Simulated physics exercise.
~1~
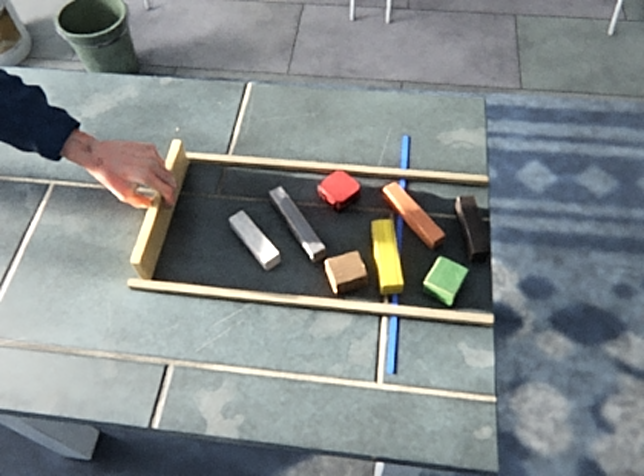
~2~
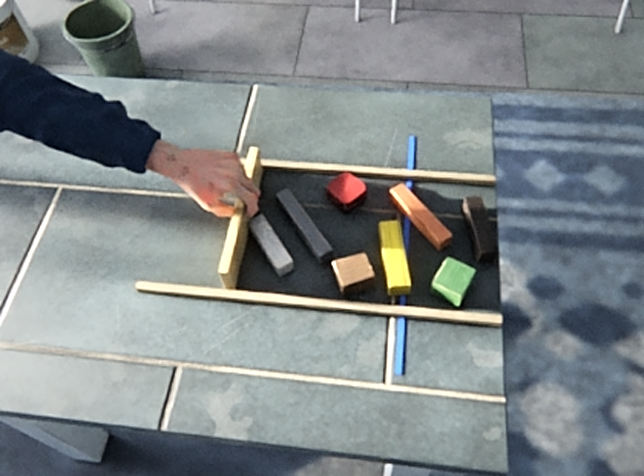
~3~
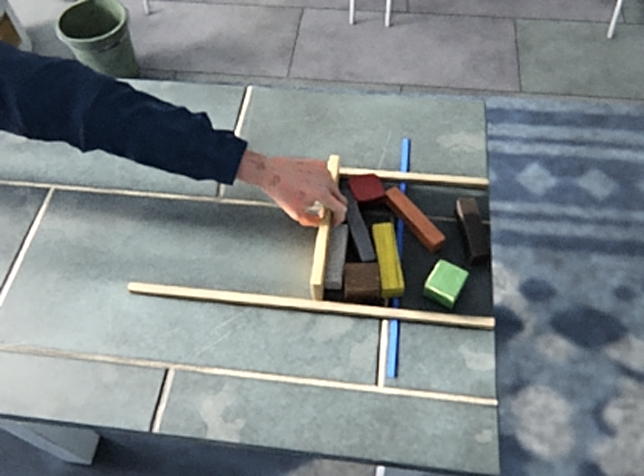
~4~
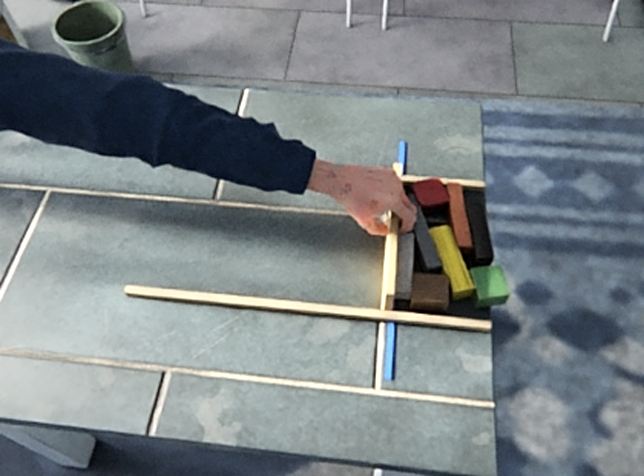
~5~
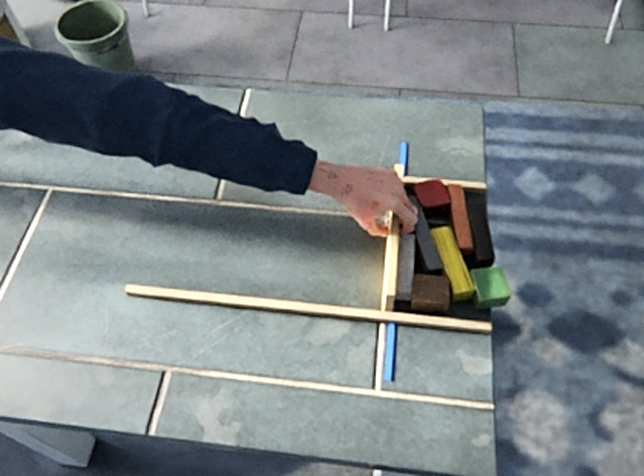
A hand slides an upright wooden board rightward between two rails on a tiled table, gathering scattered coloured blocks and sticks ahead of it, and stops at the blue tape with the pieces bunched at the table's edge, the green one jutting over and none fallen.
